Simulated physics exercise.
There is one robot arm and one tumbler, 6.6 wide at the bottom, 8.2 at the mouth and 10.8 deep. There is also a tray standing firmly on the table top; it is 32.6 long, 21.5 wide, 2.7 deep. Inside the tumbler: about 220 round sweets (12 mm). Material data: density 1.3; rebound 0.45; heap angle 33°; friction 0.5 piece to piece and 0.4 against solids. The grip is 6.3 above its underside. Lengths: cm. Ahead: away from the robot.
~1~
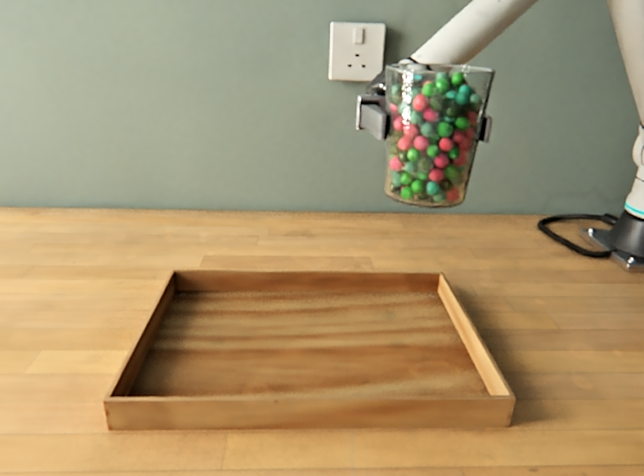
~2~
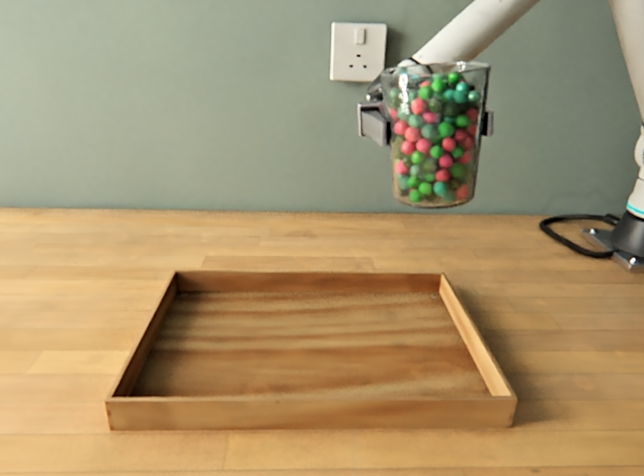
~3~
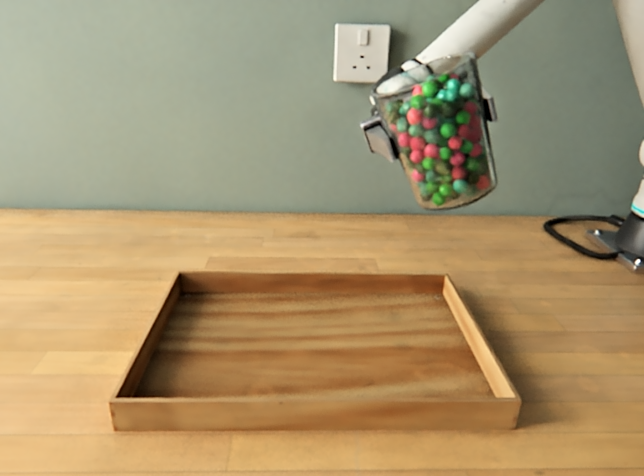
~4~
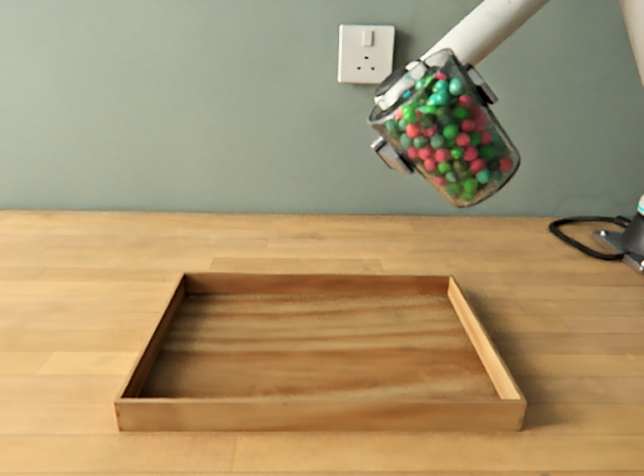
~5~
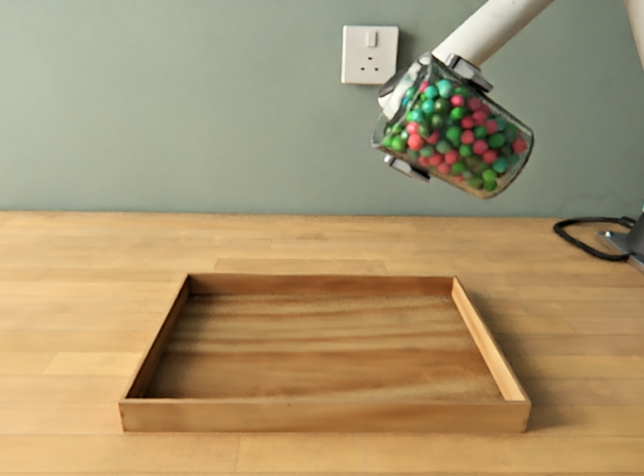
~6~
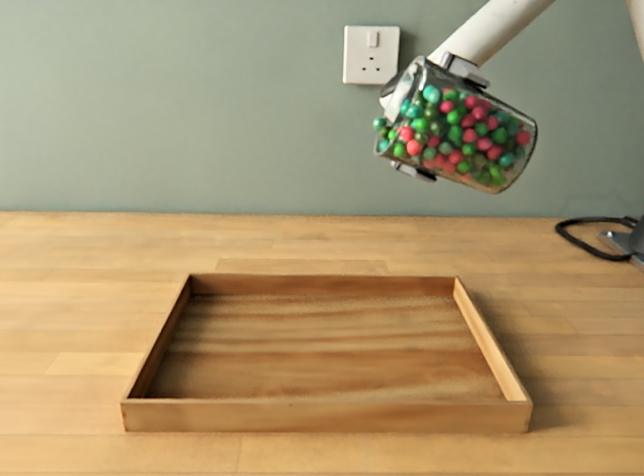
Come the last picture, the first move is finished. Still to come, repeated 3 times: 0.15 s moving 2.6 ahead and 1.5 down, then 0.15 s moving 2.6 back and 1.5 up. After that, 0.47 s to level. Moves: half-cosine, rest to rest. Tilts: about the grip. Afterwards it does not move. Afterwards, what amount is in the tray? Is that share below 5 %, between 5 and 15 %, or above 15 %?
The share is between 5 and 15 %.
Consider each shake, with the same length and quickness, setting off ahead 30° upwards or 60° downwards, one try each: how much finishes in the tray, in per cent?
Roughly 25 per cent, then 5 per cent.
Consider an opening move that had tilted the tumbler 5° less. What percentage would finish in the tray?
About 5 %.
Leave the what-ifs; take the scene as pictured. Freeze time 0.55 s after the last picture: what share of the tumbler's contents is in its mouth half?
Some 45 percent is in that half.
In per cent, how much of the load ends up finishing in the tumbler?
Roughly 95 percent.
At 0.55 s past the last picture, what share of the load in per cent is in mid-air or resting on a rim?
I'd reckon close to 1 per cent.
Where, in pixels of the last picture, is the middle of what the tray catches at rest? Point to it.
Near pixel (300, 343).
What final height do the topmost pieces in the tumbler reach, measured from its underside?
Top of the fill: Near 10.5 cm.
Then, 0.55 s after the last picture, tilted 68° forward, highest piece 25 above the table; 202 in the tumbler, 14 in the tray, 2 in flight or on a rim.
Then, 1.10 s after the last picture, tilted 43° forward, highest piece 25 above the table; 202 in the tumbler, 16 in the tray.
Then, 1.57 s after the last picture, level, highest piece 27 above the table; 202 in the tumbler, 16 in the tray.
Then, 2.62 s after the last picture, level, highest piece 27 above the table; 202 in the tumbler, 16 in the tray.
Final count, 202 in the tumbler, 16 in the tray. That is 7 % in the tray.
